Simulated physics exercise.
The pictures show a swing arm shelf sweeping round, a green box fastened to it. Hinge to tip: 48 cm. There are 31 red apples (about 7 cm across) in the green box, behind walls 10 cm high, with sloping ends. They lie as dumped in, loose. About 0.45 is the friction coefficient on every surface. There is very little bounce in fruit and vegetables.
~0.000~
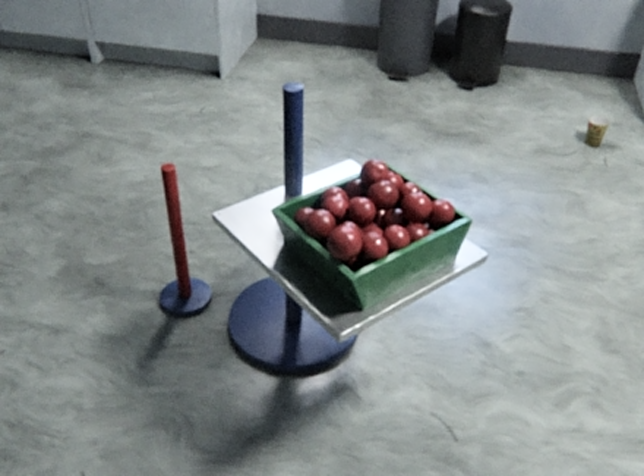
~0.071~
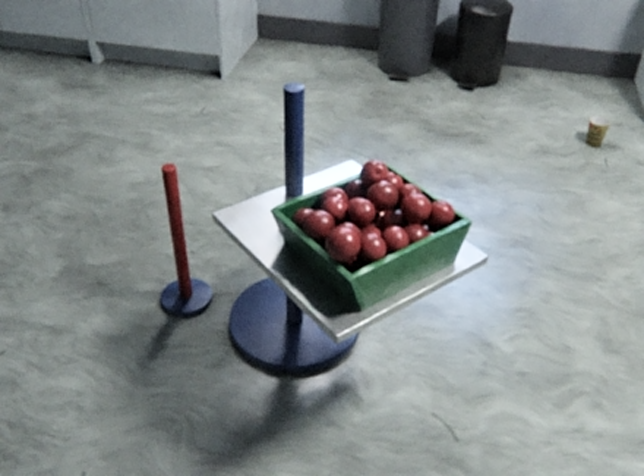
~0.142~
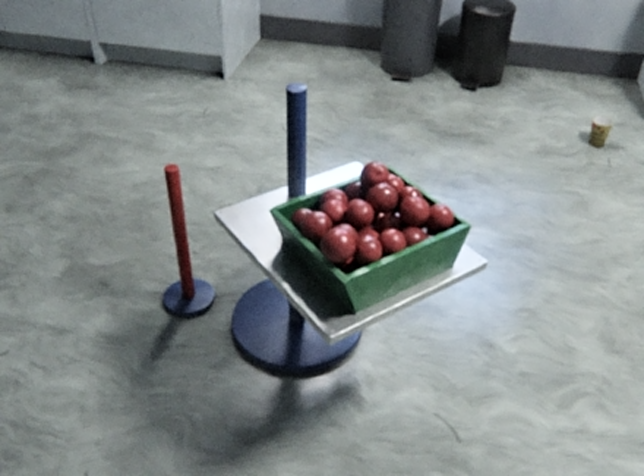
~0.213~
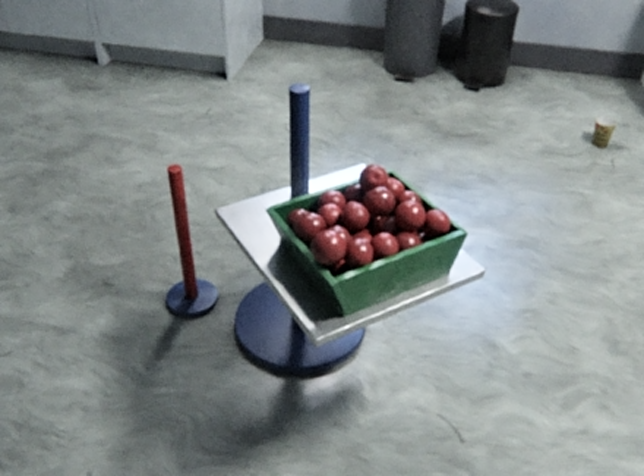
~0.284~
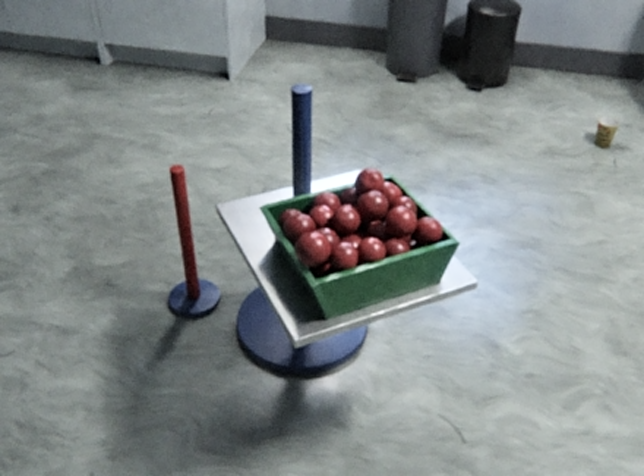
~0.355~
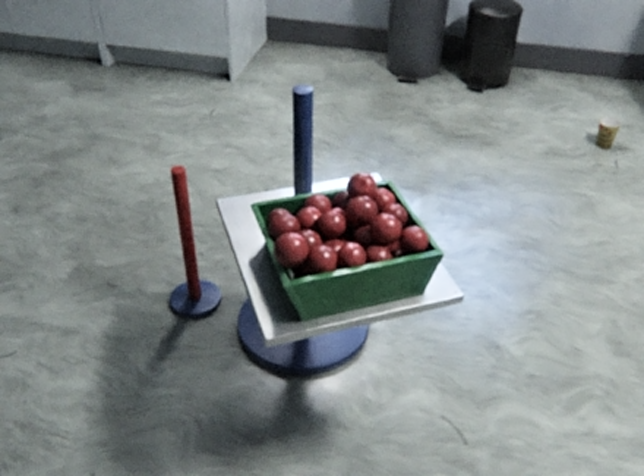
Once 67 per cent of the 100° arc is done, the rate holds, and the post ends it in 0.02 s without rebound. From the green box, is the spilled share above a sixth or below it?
Below a sixth.
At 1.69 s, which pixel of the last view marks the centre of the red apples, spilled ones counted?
Centre: Around (186, 191) px.
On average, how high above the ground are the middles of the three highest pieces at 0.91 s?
I'd put it close to 64 cm.
After 0.83 s, it reaches the stop.
After 0.91 s, the green box is down by 1 of 31.
After 1.03 s, the green box is down by 1 of 31.
After 1.25 s, the green box is down by 1 of 31.
Outcome (at 1.69 s), the green box is down by 1 of 31. Asked share, 1 of 31, 3 per cent.
